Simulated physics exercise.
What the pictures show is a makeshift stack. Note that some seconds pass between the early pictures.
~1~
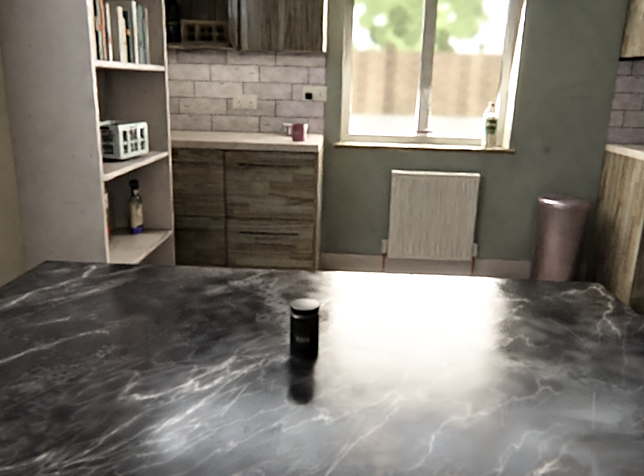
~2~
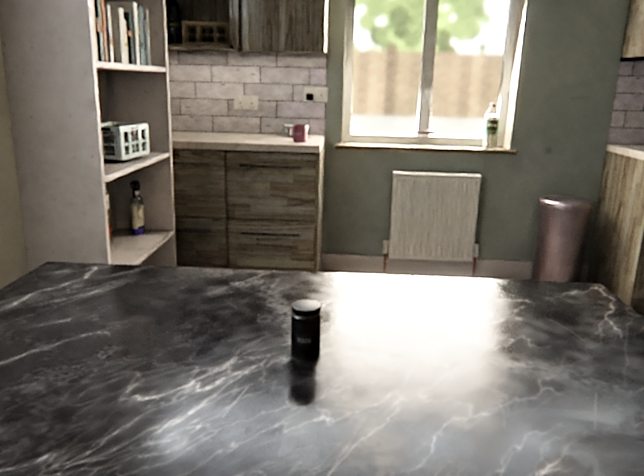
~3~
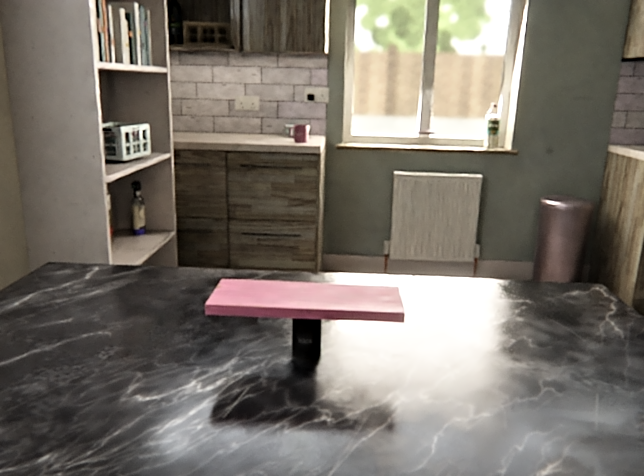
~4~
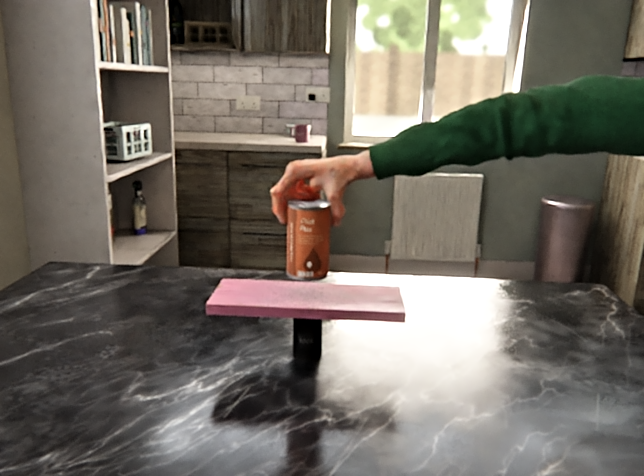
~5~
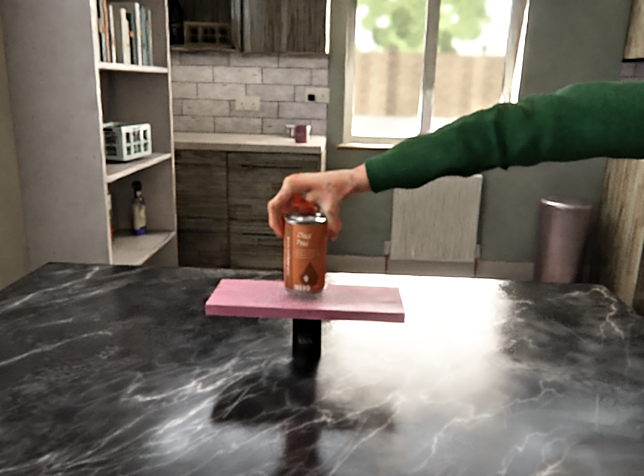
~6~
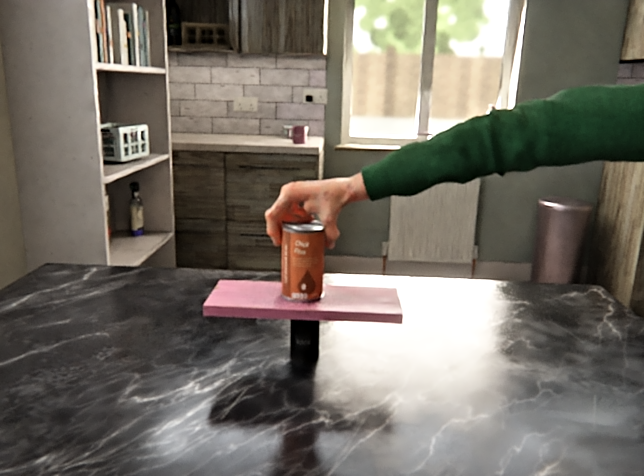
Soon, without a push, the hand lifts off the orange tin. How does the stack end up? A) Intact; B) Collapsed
A.
Then, 0.20 s after the last picture, nothing has stirred.
Then, 0.40 s after the last picture, orange tin resting near (303, 261).
At rest, all 3 in place. Seen from the same camera at the end, orange tin near (303, 261). The stack stays up.
